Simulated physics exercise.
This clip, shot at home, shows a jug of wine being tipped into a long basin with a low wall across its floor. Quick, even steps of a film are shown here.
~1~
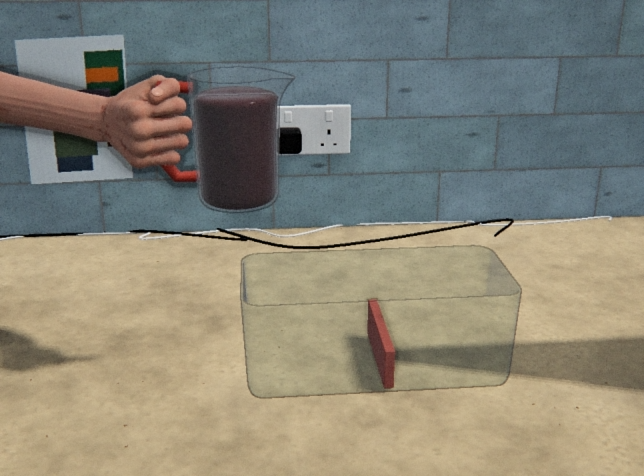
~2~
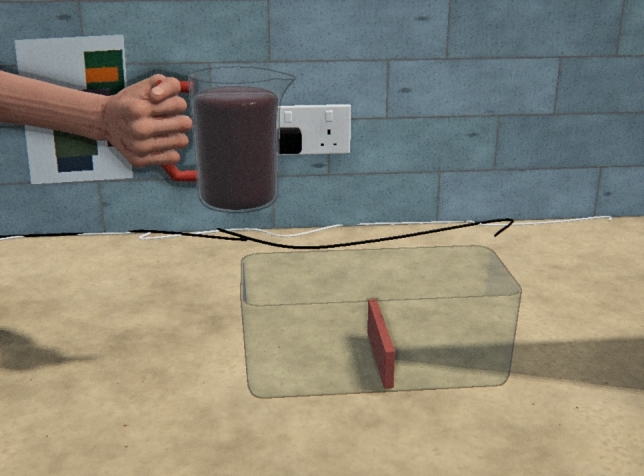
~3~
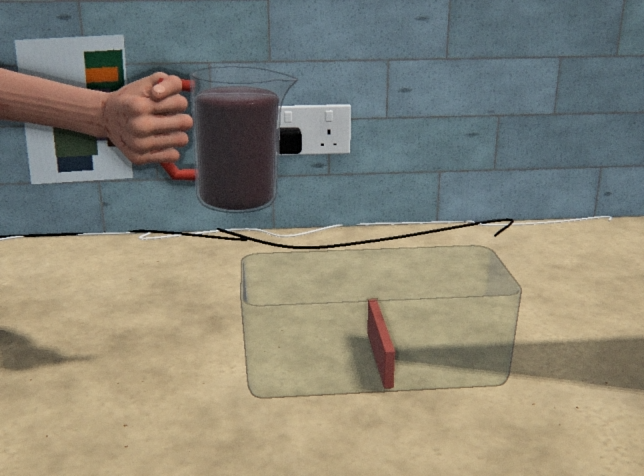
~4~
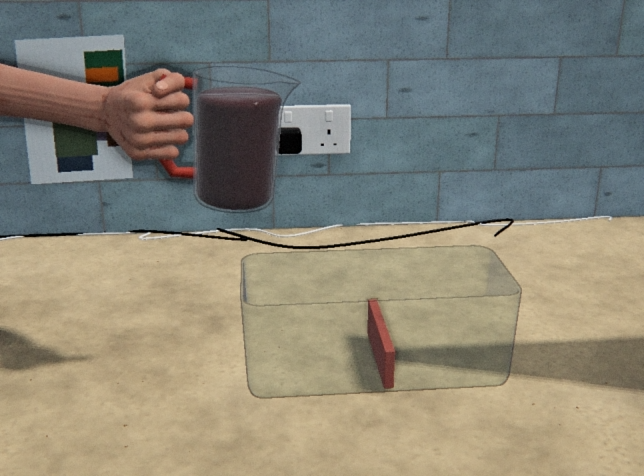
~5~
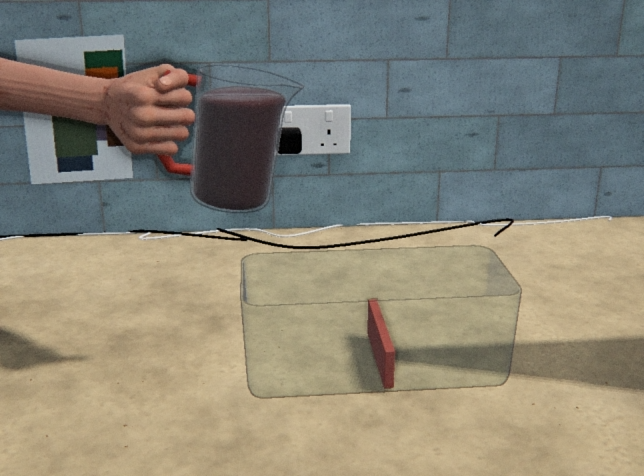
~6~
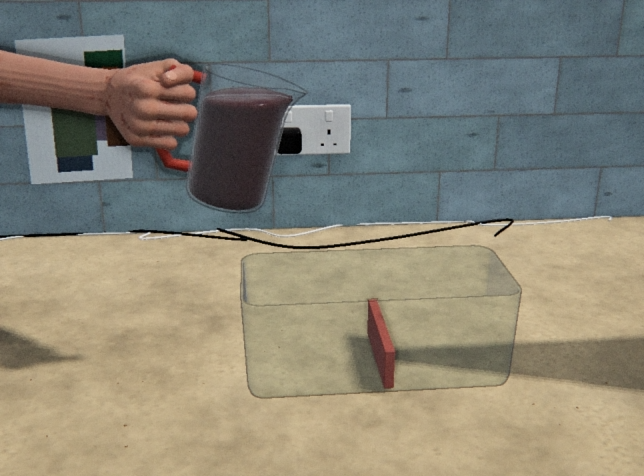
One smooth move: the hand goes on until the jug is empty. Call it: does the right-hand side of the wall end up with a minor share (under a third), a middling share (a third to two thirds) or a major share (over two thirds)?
The right side gets a middling share.
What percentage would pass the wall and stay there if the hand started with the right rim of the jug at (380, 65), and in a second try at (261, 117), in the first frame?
Estimate, in order: 90 and 5 per cent.
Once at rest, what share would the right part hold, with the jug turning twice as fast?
I'd say close to 40 %.
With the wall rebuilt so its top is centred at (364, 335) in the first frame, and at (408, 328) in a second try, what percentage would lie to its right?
First try 80 per cent, second try 5 per cent.
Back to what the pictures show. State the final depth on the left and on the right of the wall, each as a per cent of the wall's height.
On the left it is 40 per cent, on the right 30.
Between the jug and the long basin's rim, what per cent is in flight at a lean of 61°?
Roughly 10 in a hundred.
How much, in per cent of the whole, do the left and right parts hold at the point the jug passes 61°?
Left side: 0 in a hundred; right side: 0 in a hundred.
A moment on, the tilt is 61° and 87 per cent is still to pour, 2 is left of the wall and 0 right of it.
Next, the tilt is 90° and 47 per cent is still to pour, 10 is left of the wall and 24 right of it.
Then the tilt is 97° and 10 per cent is still to pour, 38 is left of the wall and 44 right of it.
Later the tilt is 97° and 1 per cent is still to pour, 52 is left of the wall and 44 right of it.
In the end 54 per cent lies left of the wall, 45 right of it and 1 outside.
